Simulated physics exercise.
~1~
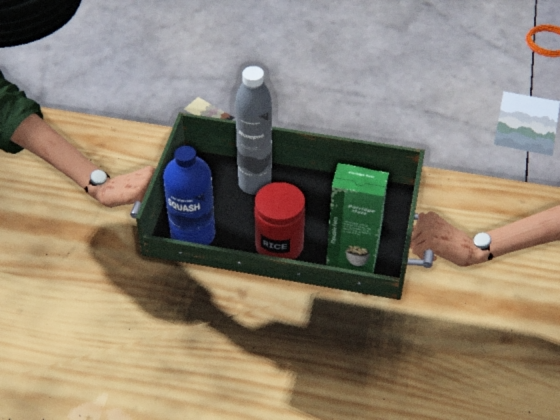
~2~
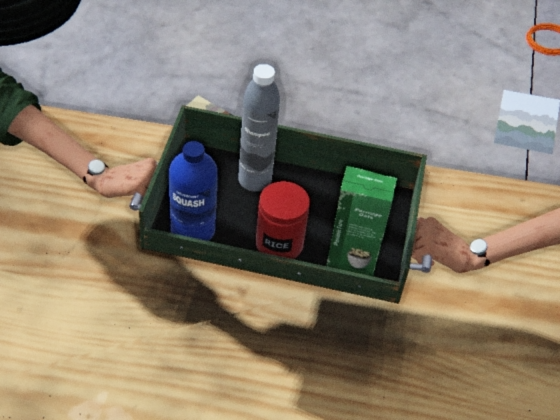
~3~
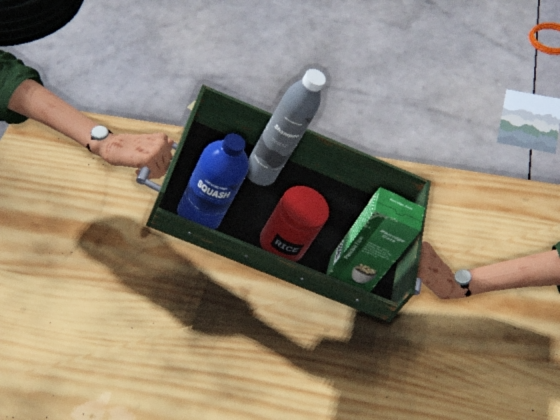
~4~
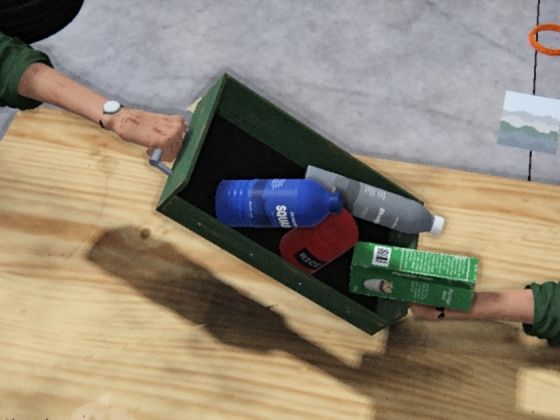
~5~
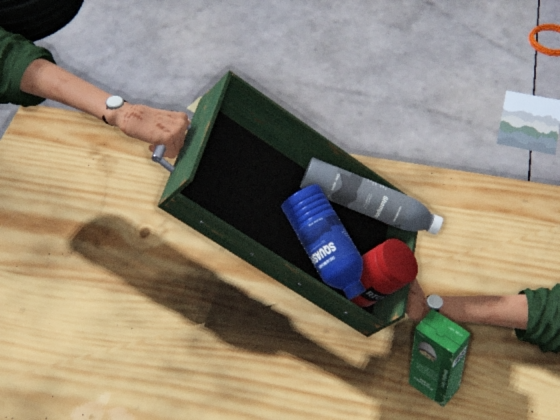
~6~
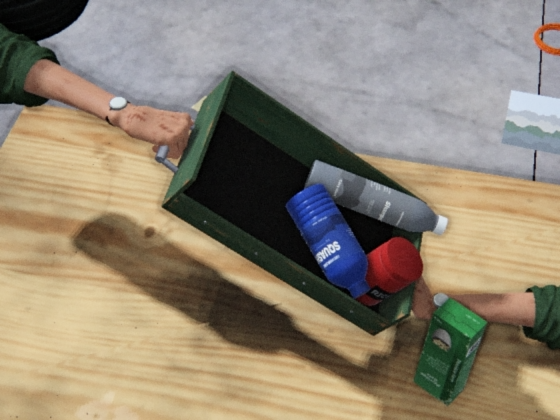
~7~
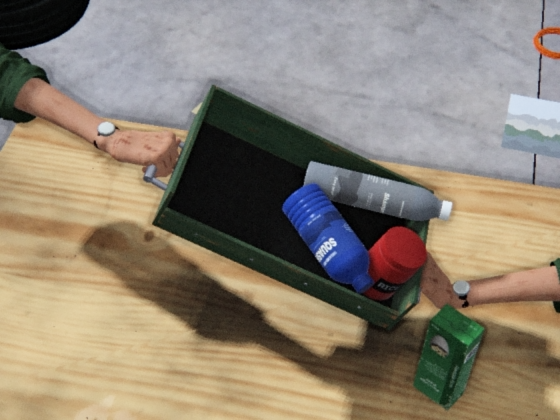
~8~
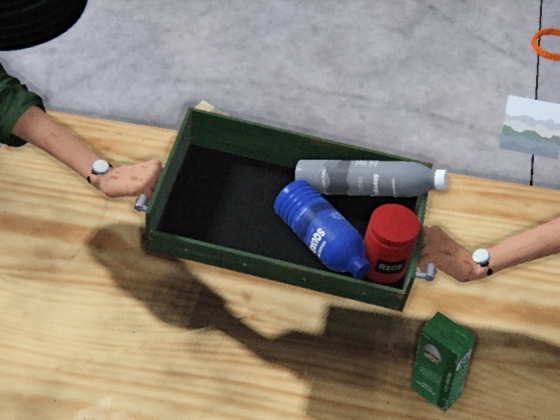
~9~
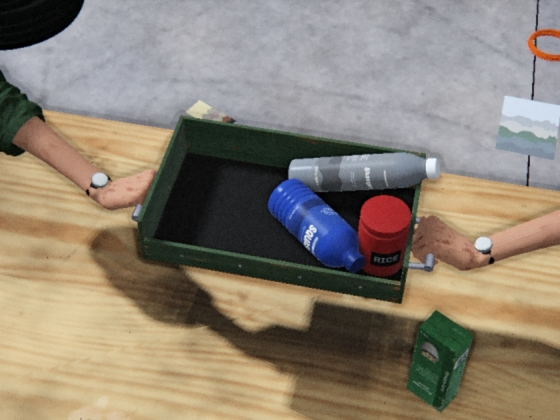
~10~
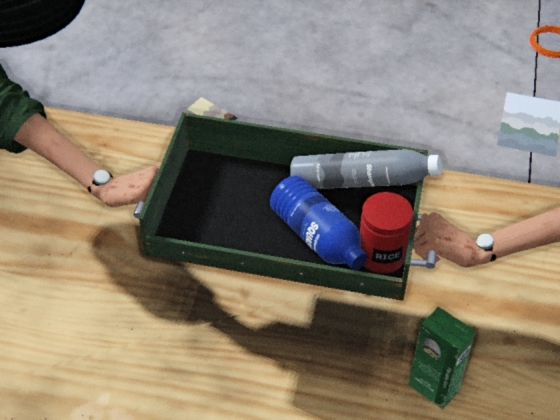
Above a wooden table, two hands tipped a green crate steeply down to the right, toppling the blue and grey bottles, sliding the red jar right and spilling the green packet out, then levelled it with the bottles lying inside beside the upright jar.
